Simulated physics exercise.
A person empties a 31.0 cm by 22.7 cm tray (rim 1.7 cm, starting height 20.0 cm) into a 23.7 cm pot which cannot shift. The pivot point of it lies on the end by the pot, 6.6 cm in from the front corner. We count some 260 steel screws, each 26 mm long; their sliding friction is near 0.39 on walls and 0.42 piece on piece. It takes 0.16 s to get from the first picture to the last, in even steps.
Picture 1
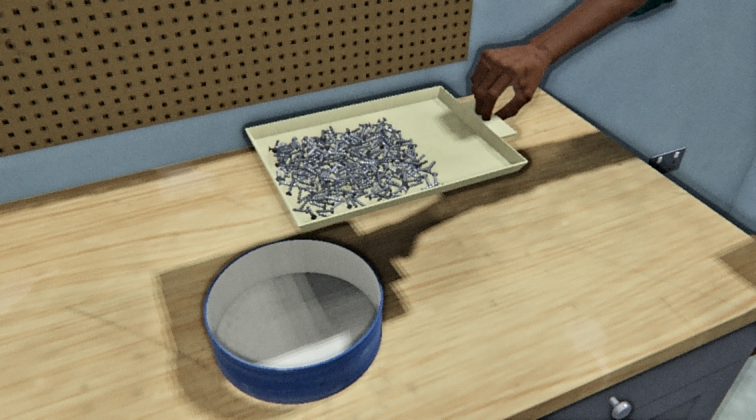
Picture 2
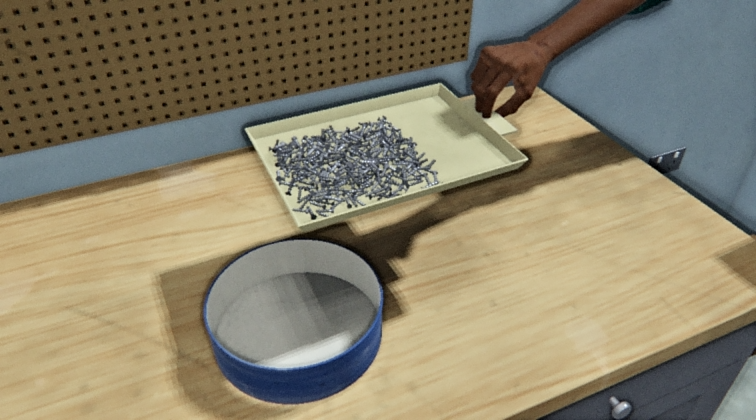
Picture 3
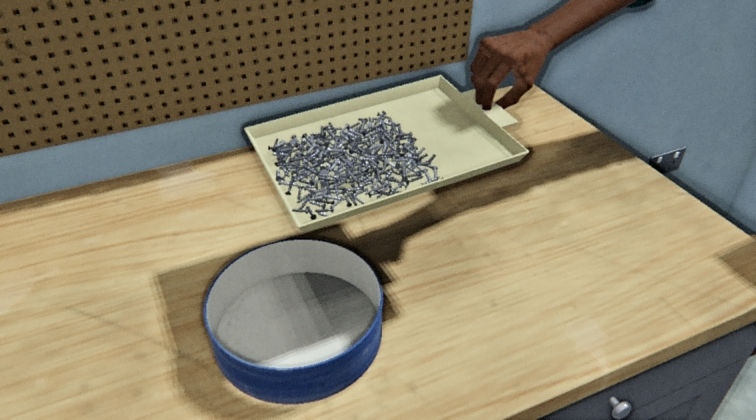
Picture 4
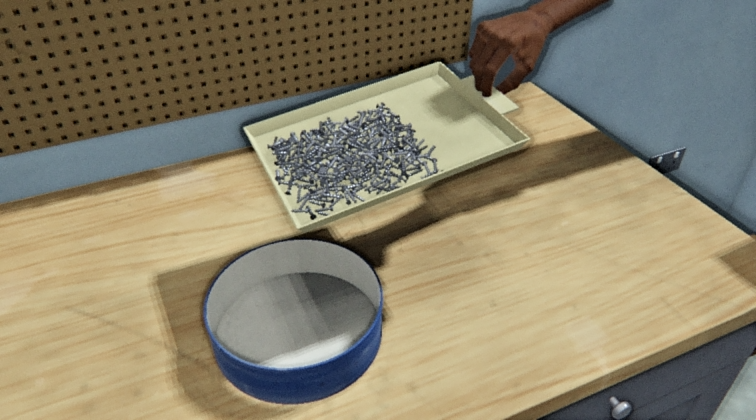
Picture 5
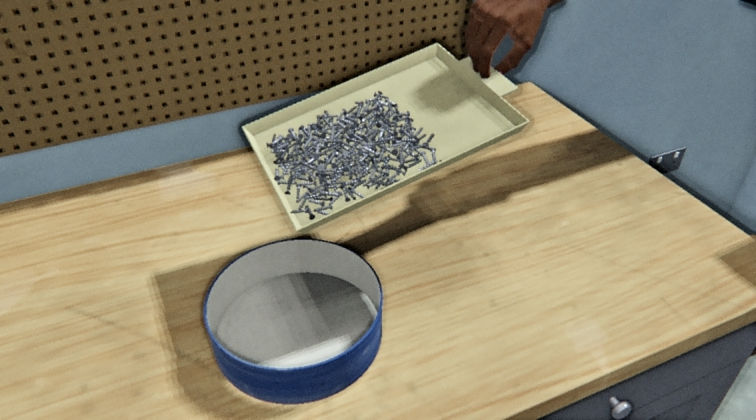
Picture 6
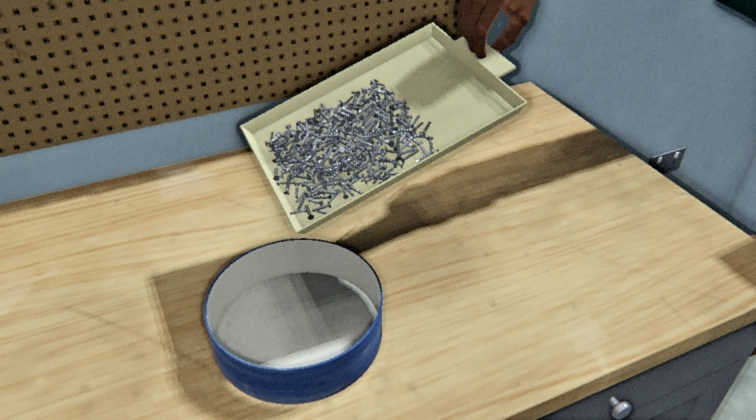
A wooden workbench against a pale blue wall with a brown pegboard is seen from above at an angle, the view staying still. A shallow cream tray on the bench's far side holds a heap of small grey screws toward its left, behind a round blue pot with a pale inside. A hand at the tray's right end slowly, then faster, raises that end, tilting the tray down leftward, while the screws barely shift.
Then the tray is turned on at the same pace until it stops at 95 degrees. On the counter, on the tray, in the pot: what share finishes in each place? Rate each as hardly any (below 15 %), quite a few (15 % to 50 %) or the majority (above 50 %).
I would put it this way: Counter: Quite a few, left on the tray: Hardly any, pot: The majority.
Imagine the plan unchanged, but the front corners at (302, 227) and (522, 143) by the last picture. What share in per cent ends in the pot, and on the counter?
The pot gets 100 and the counter 0.
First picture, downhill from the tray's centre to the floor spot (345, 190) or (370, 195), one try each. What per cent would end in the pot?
100 and 90 %.
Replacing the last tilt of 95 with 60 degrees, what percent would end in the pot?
Estimated share: About 70 %.
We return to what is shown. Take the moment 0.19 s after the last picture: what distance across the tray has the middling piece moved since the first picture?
It has moved some 2 cm from its start.
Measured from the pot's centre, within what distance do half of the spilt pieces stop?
Distance: Roughly 20 cm.
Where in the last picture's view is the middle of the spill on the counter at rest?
(177, 308), about.
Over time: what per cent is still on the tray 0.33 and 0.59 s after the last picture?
First 75, then 0.
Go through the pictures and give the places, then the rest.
The first picture shows tray tilt 0 degrees, front corners at (303, 220) and (519, 160); middle of the pieces at (352, 159); pot at (294, 296).
The second picture shows tray tilt 1 degrees, front corners at (302, 220) and (519, 157); middle of the pieces at (352, 158).
The third picture shows tray tilt 3 degrees, front corners at (302, 221) and (520, 150), lowest corner left front; middle of the pieces at (351, 155).
The fourth picture shows tray tilt 7 degrees, front corners at (301, 222) and (521, 137), lowest corner left front; middle of the pieces at (350, 151).
The fifth picture shows tray tilt 13 degrees, front corners at (300, 223) and (520, 121), lowest corner left front; middle of the pieces at (348, 145).
The sixth picture shows tray tilt 19 degrees, front corners at (299, 225) and (518, 102), lowest corner left front; middle of the pieces at (345, 139); pot at (294, 296).
Then, 0.19 s after the last picture, tilt 58 degrees; the tray holds 100 %, the pot 0 %.
Then, 0.33 s after the last picture, tilt 86 degrees; the tray holds 75 %, the pot 0 %.
Then, 0.59 s after the last picture, tilt 95 degrees; the tray holds 0 %, the pot 70 %.
In the end, counter 30 %, tray 0 %, pot 70 %.
